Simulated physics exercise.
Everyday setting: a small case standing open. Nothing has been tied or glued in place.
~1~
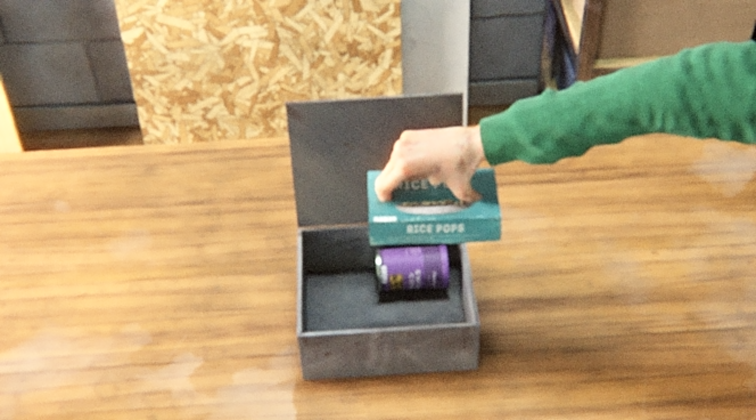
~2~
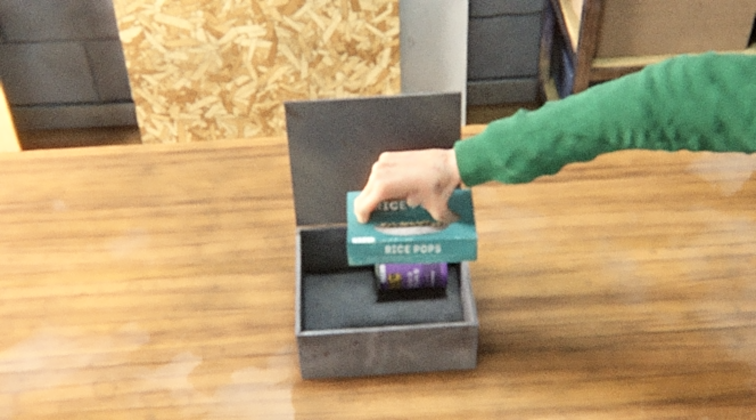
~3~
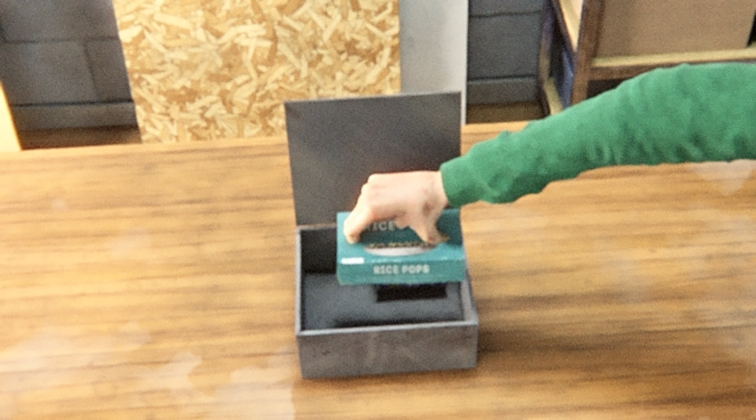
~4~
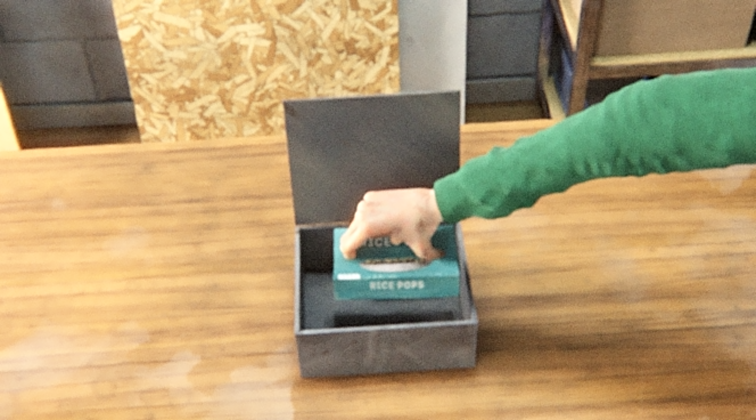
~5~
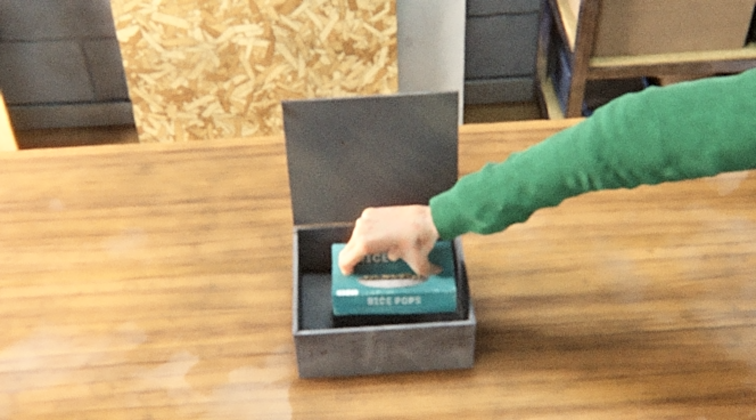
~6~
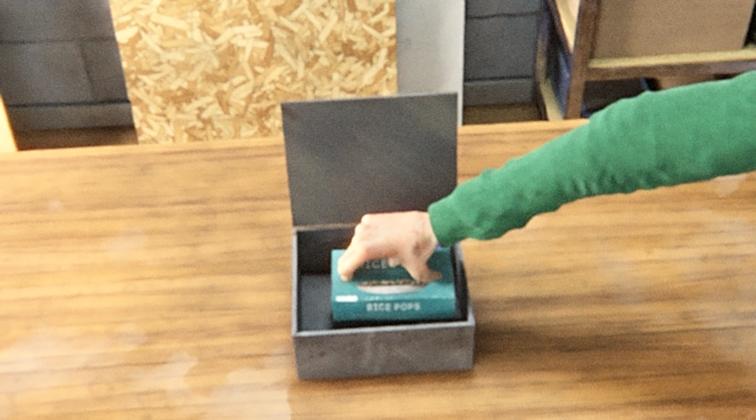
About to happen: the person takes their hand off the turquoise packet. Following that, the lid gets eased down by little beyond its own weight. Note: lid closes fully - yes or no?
Yes.
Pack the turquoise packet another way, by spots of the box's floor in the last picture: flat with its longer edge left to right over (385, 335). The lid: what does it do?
The lid settles shut this time.
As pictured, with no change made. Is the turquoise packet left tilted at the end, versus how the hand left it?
Once everything settles, the turquoise packet keeps its original angle.
Then, 0.80 s on from there, lid starting down; turquoise packet shifted a little near (394, 320).
Then, 1.60 s on from there, lid 56° above the rim; turquoise packet shifted a little near (394, 320).
Then, 2.00 s on from there, lid 22° above the rim; turquoise packet shifted a little near (394, 320).
In the end, lid shut; moved from the start, turquoise packet; purple tin unmoved. At the end, from the last picture's camera, turquoise packet near (394, 320).
